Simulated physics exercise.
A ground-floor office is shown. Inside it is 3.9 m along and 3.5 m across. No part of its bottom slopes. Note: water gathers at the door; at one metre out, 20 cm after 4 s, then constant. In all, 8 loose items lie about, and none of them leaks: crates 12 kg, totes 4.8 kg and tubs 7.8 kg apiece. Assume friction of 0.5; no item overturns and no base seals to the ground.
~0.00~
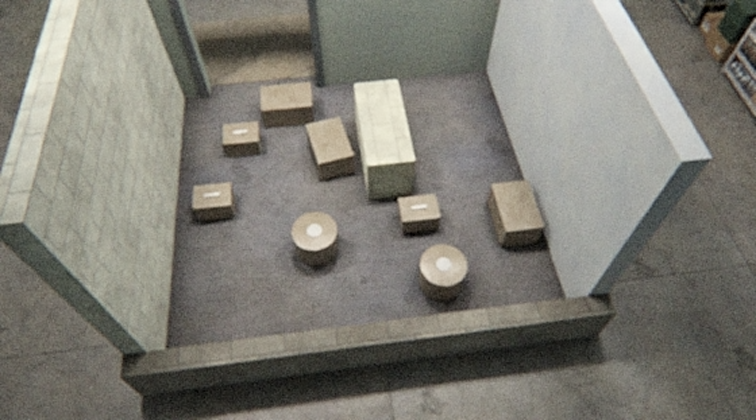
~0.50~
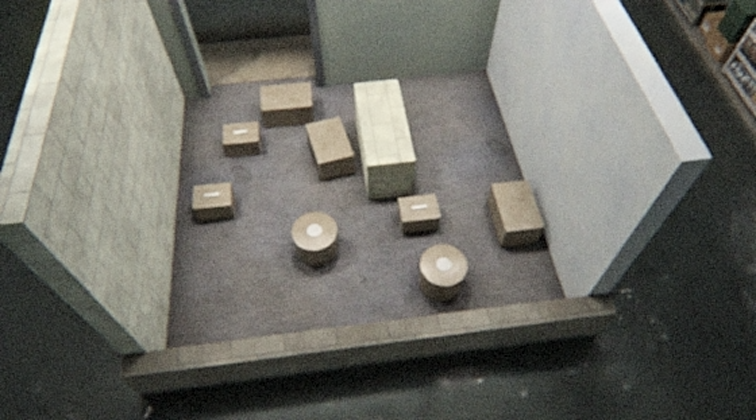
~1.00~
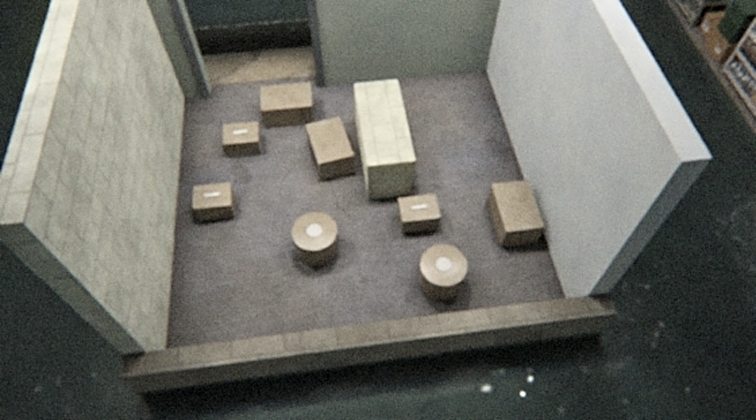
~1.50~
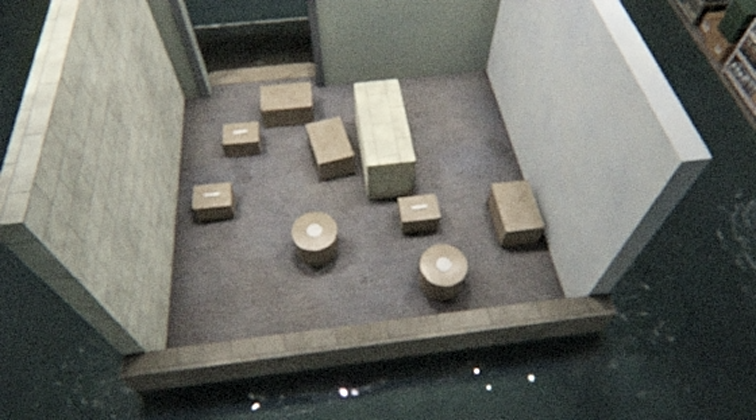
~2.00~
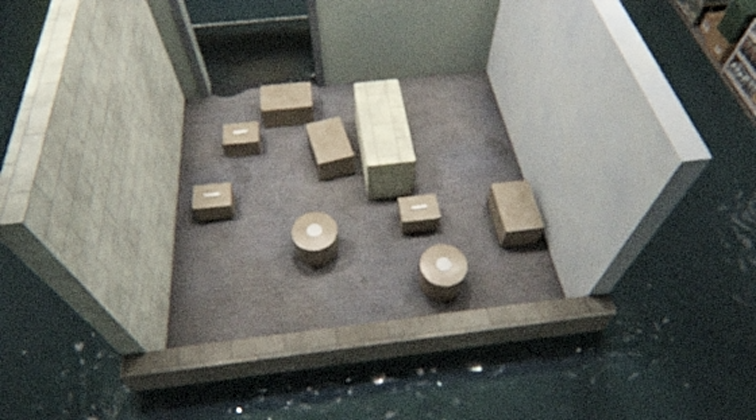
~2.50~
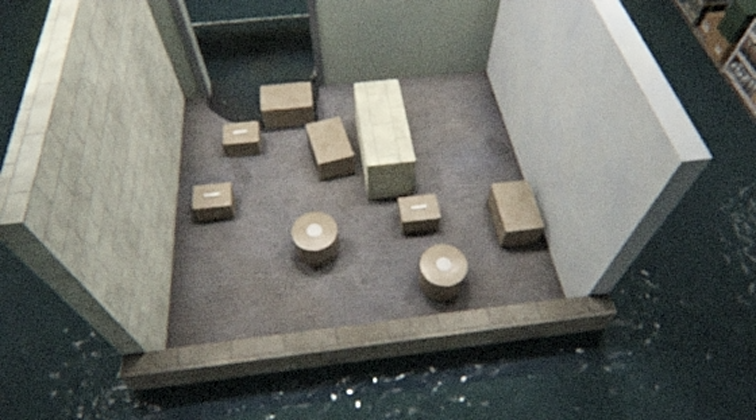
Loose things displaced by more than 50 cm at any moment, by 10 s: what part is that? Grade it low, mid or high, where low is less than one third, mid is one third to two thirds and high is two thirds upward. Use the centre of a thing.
Grade: High.
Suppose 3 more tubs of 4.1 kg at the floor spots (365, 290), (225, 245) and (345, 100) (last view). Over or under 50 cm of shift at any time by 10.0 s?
Note, in order of listing: Crosses the threshold, crosses the threshold, crosses the threshold.
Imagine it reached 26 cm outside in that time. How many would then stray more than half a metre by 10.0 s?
8.
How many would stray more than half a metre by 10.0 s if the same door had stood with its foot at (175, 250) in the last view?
Then it comes to 8 of them.
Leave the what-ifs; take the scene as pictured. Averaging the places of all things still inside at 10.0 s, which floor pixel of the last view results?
Around (478, 222).
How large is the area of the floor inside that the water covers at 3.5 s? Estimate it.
Roughly 2.0 m2.
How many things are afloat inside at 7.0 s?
Total: 5.
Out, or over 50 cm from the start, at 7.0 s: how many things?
By my tally, 5.
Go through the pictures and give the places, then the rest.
A crate at (286, 96), on the bottom; a crate at (518, 205), on the bottom; water covers 0.0 m2; 0 of 8 have shifted, in the first frame.
A crate at (286, 96), on the bottom; a crate at (518, 205) rests on the ground; water covers 0.0 m2; 0 of 8 have shifted, in the second frame.
A crate at (286, 96), on the bottom; a crate at (518, 205), on the bottom; water covers 0.0 m2; 0 of 8 have shifted, in the third frame.
A crate at (286, 96) rests on the ground; a crate at (518, 205), on the bottom; 0.0 m2 under water; 0 of 8 have shifted, in the fourth frame.
A crate at (286, 96) rests on the ground; a crate at (518, 205), on the bottom; 0.0 m2 under water; 0 of 8 have shifted, in the fifth frame.
A crate at (286, 96) rests on the ground; a crate at (518, 205), on the bottom; 0.4 m2 under water; 0 of 8 have shifted, in the sixth frame.
After 3.5 s 0 of 8 are over 50 cm from their spots; 0 afloat.
After 4.5 s 1 of 8 are over 50 cm from their spots; 1 afloat.
After 7.0 s 5 of 8 are over 50 cm from their spots; 5 afloat.
After 10.0 s 7 of 8 are over 50 cm from their spots, and 7 have been at some point; 7 afloat.
